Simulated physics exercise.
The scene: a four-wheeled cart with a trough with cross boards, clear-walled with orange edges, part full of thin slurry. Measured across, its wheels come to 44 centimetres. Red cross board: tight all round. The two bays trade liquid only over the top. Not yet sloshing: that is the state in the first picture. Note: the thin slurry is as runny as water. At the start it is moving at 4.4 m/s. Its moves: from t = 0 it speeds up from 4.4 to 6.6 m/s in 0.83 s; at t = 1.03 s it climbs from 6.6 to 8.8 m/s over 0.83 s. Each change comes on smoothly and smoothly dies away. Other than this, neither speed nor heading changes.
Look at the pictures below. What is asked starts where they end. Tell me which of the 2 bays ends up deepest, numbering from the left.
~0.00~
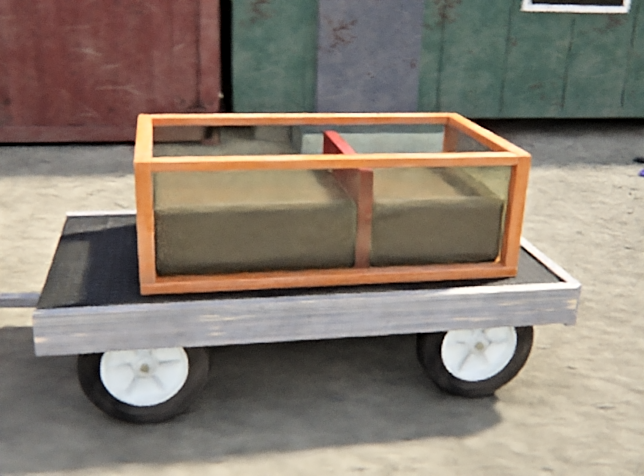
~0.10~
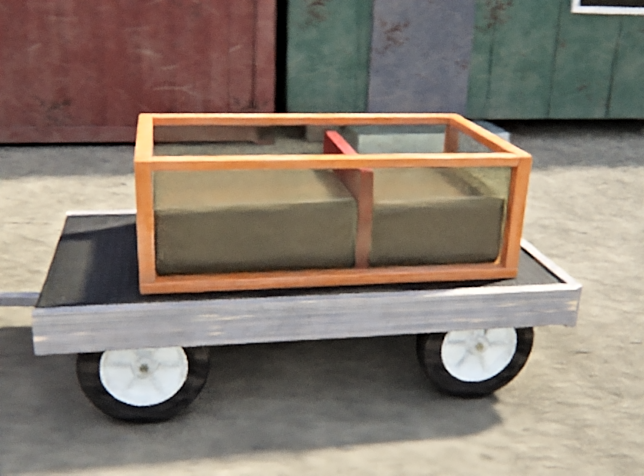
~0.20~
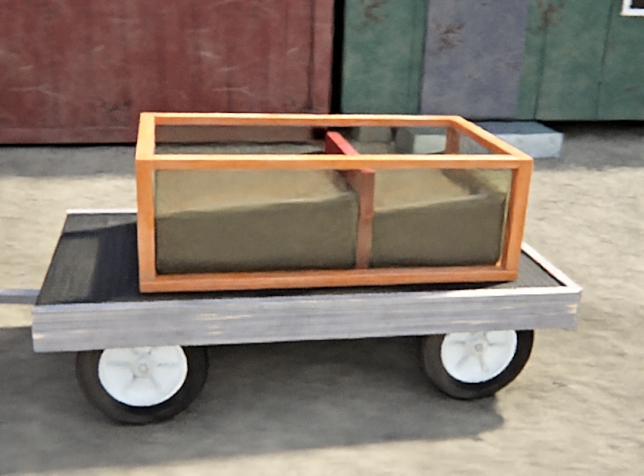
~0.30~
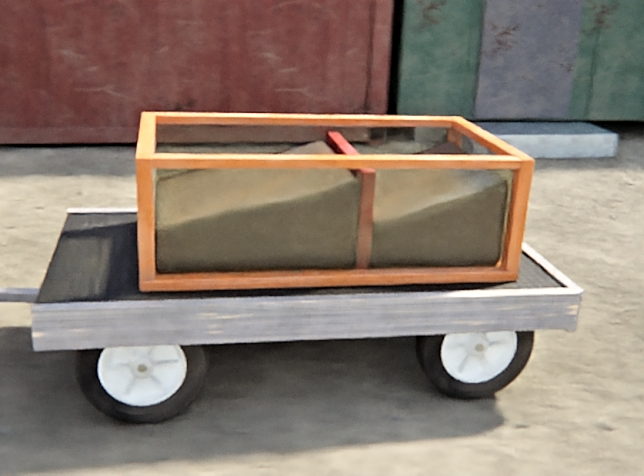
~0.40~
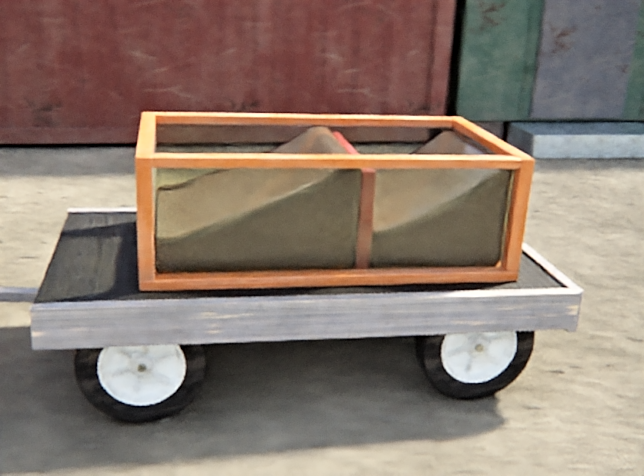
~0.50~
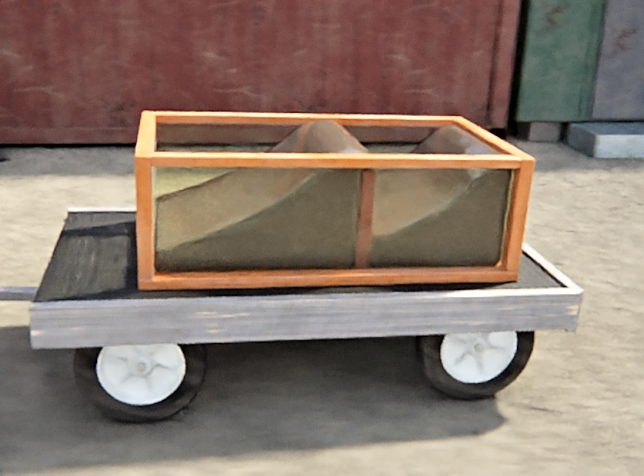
It ends deepest in the second one from the left.
By 1.00 s left to right it is 23, 28 cm deep.
By 1.70 s left to right it is 22, 27 cm deep; 1 per cent has gone over the back.
By 2.40 s left to right it is 19, 32 cm deep; 2 per cent has gone over the back.
By 4.84 s left to right it is 19, 31 cm deep; 3 per cent has gone over the back.
